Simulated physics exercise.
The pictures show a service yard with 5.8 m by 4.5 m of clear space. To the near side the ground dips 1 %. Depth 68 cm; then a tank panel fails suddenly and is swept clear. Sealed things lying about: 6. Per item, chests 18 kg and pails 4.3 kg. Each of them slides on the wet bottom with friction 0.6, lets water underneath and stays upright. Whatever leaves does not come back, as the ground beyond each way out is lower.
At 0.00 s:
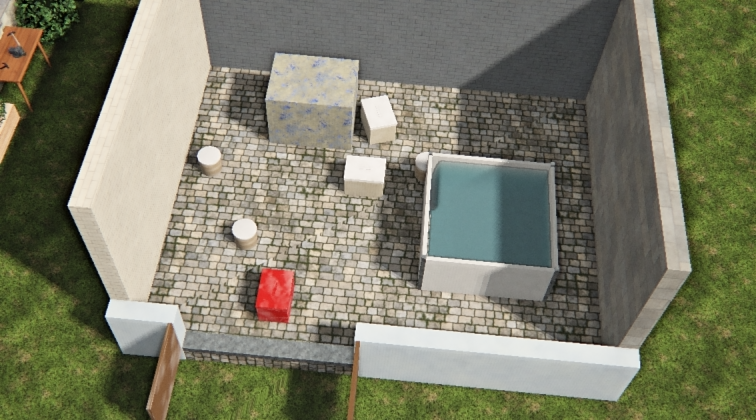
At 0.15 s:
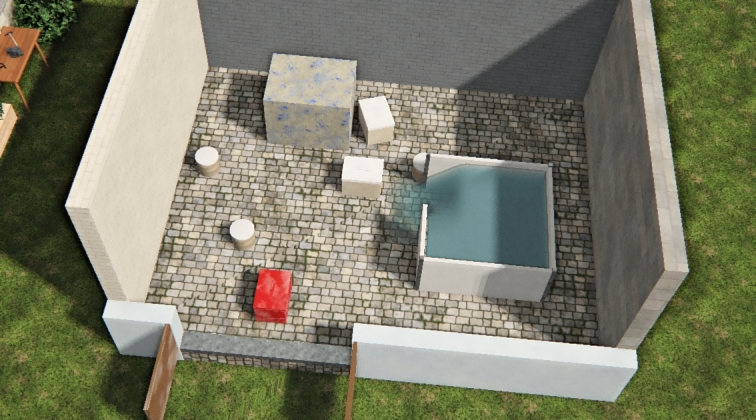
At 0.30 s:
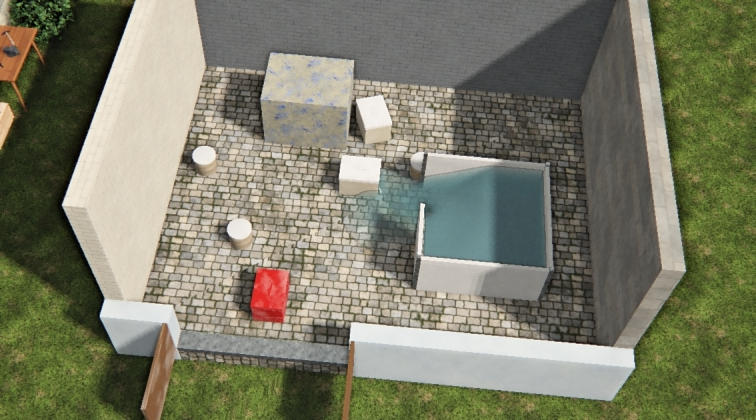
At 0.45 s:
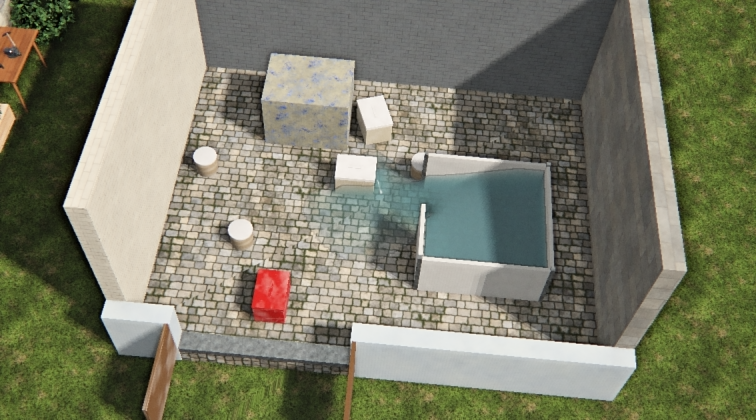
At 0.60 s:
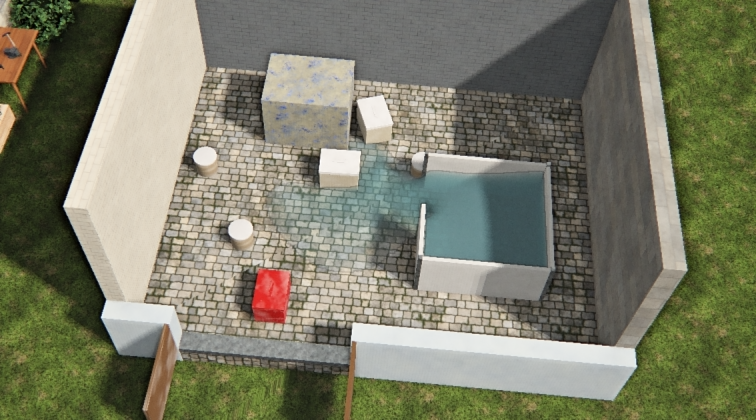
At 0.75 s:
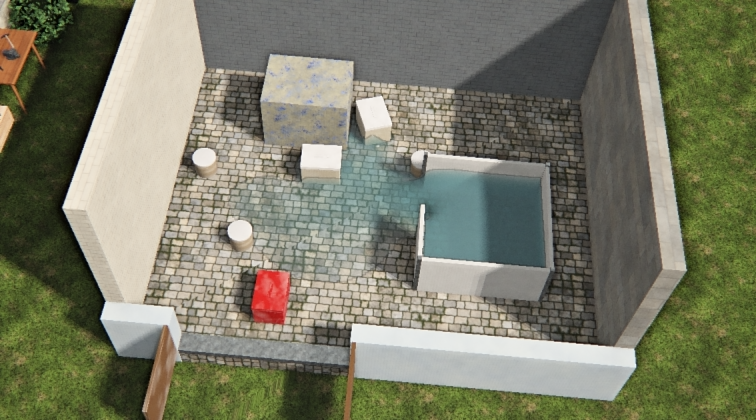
Water poured out through a gap in the left side of a white-walled pool and spread leftward across the cobbled yard, then pushed a white block left while the red chest stayed put.
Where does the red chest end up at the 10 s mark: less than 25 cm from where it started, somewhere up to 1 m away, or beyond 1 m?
Somewhere up to 1 m away.
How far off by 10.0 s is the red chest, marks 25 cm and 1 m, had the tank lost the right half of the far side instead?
After that, the red chest hardly moves.
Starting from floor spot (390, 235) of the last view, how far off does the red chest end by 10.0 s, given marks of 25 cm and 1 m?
I'd say it lands far off.
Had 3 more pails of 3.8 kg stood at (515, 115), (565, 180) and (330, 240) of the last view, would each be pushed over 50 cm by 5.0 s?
In turn: Under, less, over.
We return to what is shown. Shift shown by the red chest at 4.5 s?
Roughly 40 cm.
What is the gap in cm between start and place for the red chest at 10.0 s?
About 40 cm.
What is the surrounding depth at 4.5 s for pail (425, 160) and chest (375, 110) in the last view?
First about 1 cm, second about 5 cm.
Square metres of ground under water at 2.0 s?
14 m2.
After 2.0 s the red chest is near (271, 290), 0.0 m from its start, aground; 0 of 6 are out; 3 afloat.
After 4.5 s the red chest is near (299, 298), 0.4 m from its start, aground; 1 of 6 are out; 2 afloat.
After 7.0 s the red chest is near (300, 298), 0.4 m from its start, aground; 1 of 6 are out; 2 afloat.
After 10.0 s the red chest is near (300, 298), 0.4 m from its start, aground; 1 of 6 are out; 0 afloat.
